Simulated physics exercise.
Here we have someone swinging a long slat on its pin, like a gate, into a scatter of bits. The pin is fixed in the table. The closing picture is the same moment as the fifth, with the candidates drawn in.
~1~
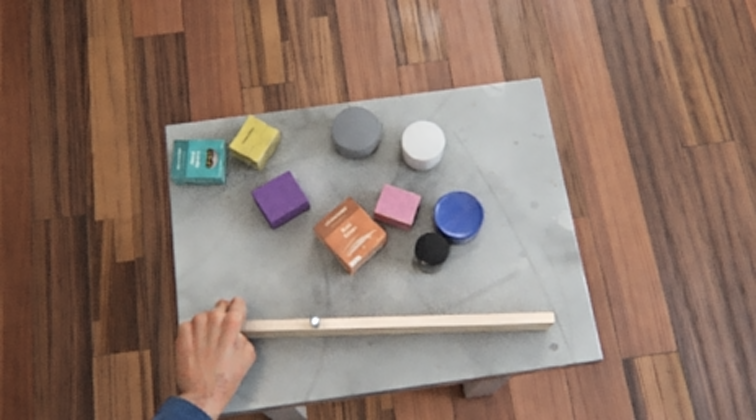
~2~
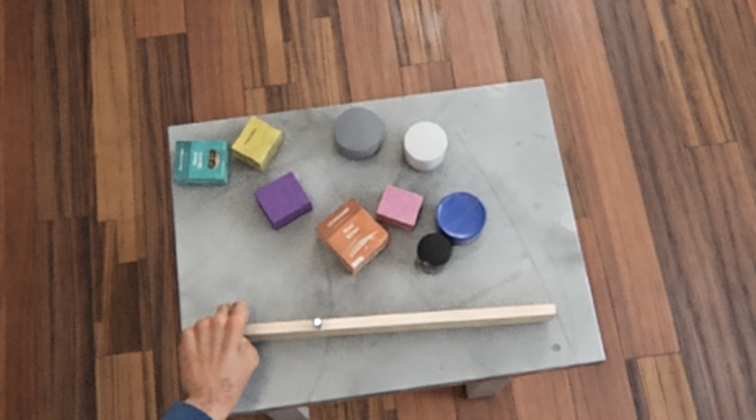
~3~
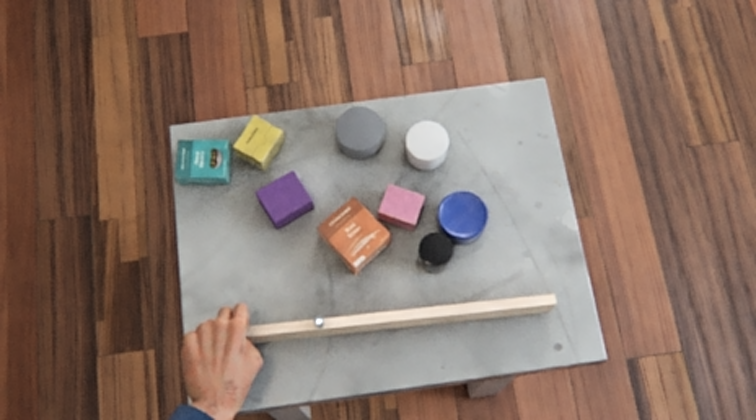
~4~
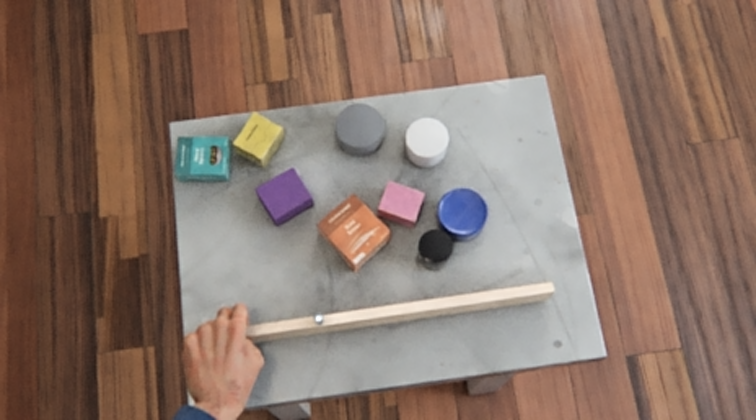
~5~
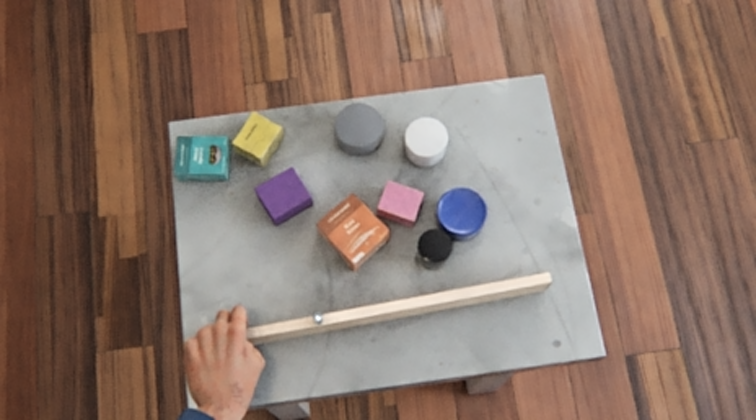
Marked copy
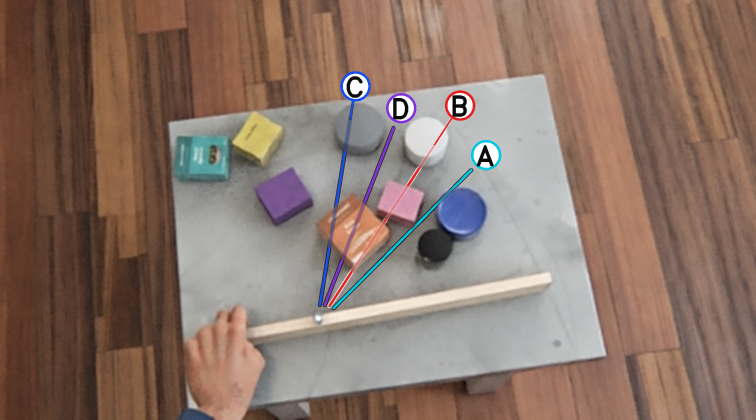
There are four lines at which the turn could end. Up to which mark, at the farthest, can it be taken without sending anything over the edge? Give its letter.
It should halt at D.
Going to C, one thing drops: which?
It is the grey pot.
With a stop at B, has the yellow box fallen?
No.
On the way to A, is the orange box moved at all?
No.
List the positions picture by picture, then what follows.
In the first picture, arm (440, 321); orange box (351, 235); pink block (397, 207).
In the second picture, arm (442, 316); turquoise packet (203, 163).
In the third picture, arm (443, 311); purple block (285, 200).
In the fourth picture, arm (442, 303); white pot (427, 143).
In the fifth picture, arm (440, 298); black pot (434, 250); orange box (354, 232); pink block (400, 204).
On the marked copy, A at (404, 238); B at (384, 223); C at (336, 209); D at (360, 214).
With D. Early on, arm (423, 256); blue tub (455, 207); black pot (424, 235).
Further on, arm (391, 224); white pot (414, 120); blue tub (407, 161).
At the end, arm (362, 210); grey pot (330, 107); white pot (405, 105); nothing has fallen.
As for the rest, A is safe but short; B is safe but short; C drops the grey pot.
